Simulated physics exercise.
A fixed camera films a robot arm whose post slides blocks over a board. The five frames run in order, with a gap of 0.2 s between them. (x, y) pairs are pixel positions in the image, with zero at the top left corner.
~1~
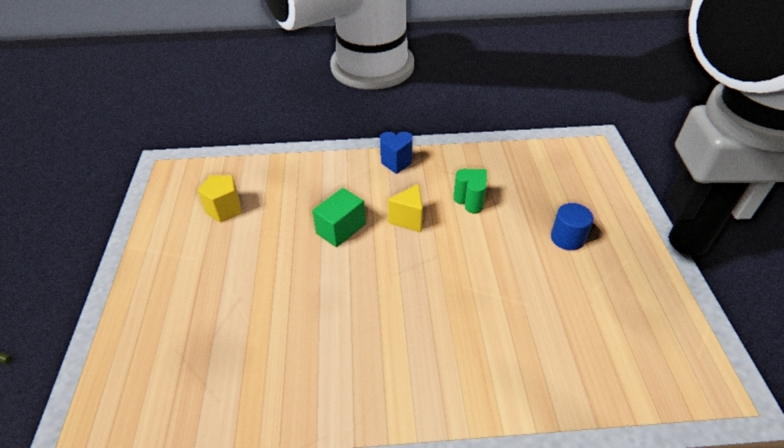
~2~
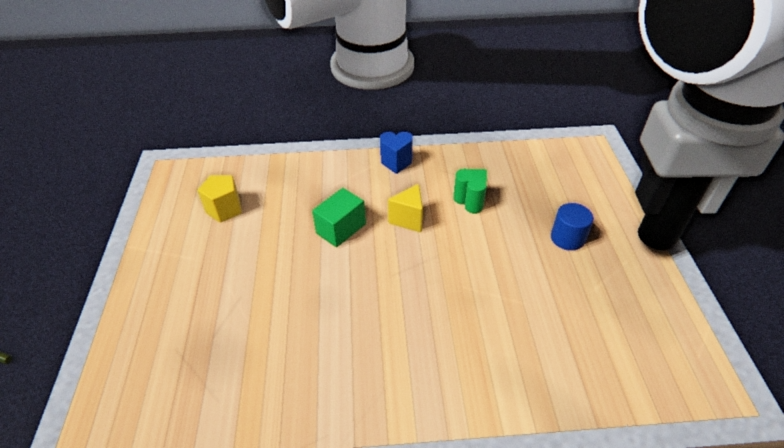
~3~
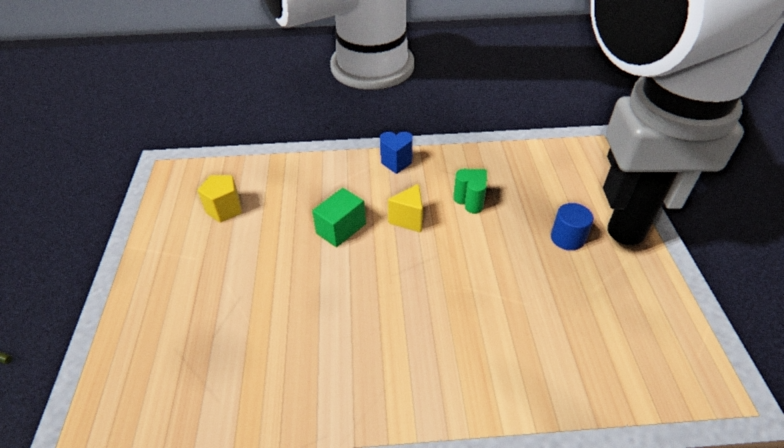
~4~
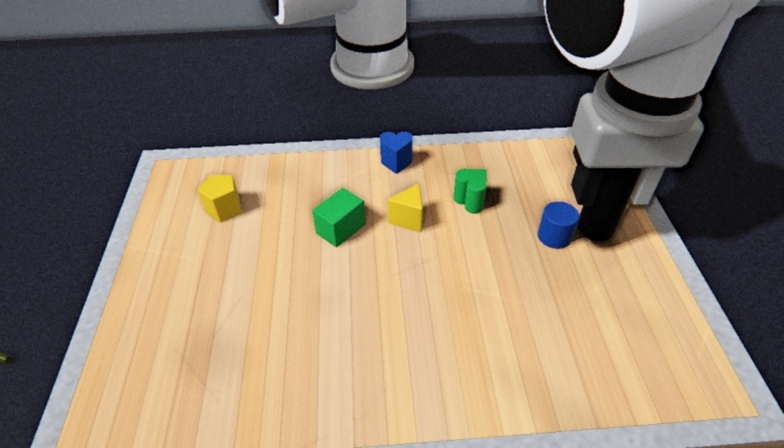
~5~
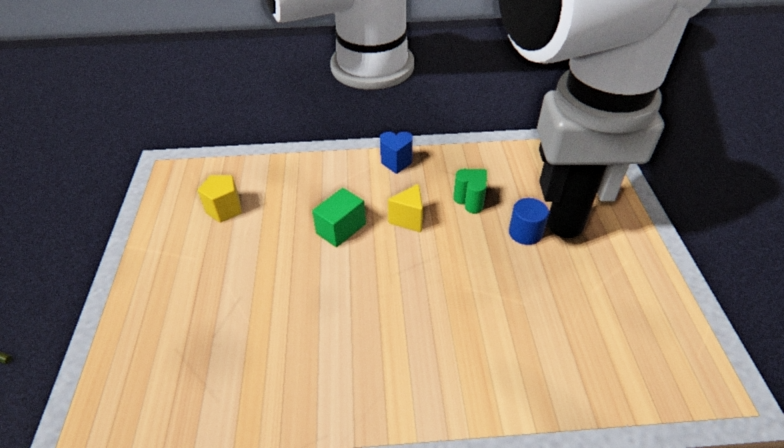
A light wooden board with a grey border lies on a dark surface, seen from above at an angle by a still camera. A yellow pentagonal block sits at left, a green block, yellow triangular piece, blue heart and green heart-shaped block near the middle, and a blue cylinder at right. A robot arm's black post slides in from the right, meets the cylinder and pushes it left.
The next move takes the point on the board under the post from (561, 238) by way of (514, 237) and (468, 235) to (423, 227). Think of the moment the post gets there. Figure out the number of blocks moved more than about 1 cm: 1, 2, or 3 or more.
Two get moved.
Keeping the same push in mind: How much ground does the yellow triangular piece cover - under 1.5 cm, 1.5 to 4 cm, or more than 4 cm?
Ends 1.5 to 4 cm away.
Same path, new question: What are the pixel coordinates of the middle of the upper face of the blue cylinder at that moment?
Answer: (420, 179).
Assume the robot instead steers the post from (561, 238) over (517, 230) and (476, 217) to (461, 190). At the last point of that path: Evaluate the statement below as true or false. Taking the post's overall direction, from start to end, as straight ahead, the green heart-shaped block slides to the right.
This is true.
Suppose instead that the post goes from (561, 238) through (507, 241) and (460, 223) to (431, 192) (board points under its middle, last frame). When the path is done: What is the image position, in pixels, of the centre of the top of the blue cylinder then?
When the path ends, it will be at (404, 156).
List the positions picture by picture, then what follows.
Post's lower end at (687, 243); yellow triangular piece at (409, 197); green heart-shaped block at (474, 177); blue cylinder at (576, 214), in the first frame.
Post at (656, 238); blocks still, in the second frame.
Post at (625, 233); blocks still, in the third frame.
Post at (595, 229); blue cylinder at (562, 212), in the fourth frame.
Post at (565, 226); yellow triangular piece at (409, 197); green heart-shaped block at (474, 177); blue cylinder at (531, 209), in the fifth frame.
The first path, step by step. One third of the way, post at (516, 226); blue cylinder at (484, 203).
Two thirds of the way, post at (469, 224); blue cylinder at (444, 193).
At the end, post at (424, 216); yellow triangular piece at (391, 190), turned 15° anticlockwise; green heart-shaped block still; blue cylinder at (420, 179).
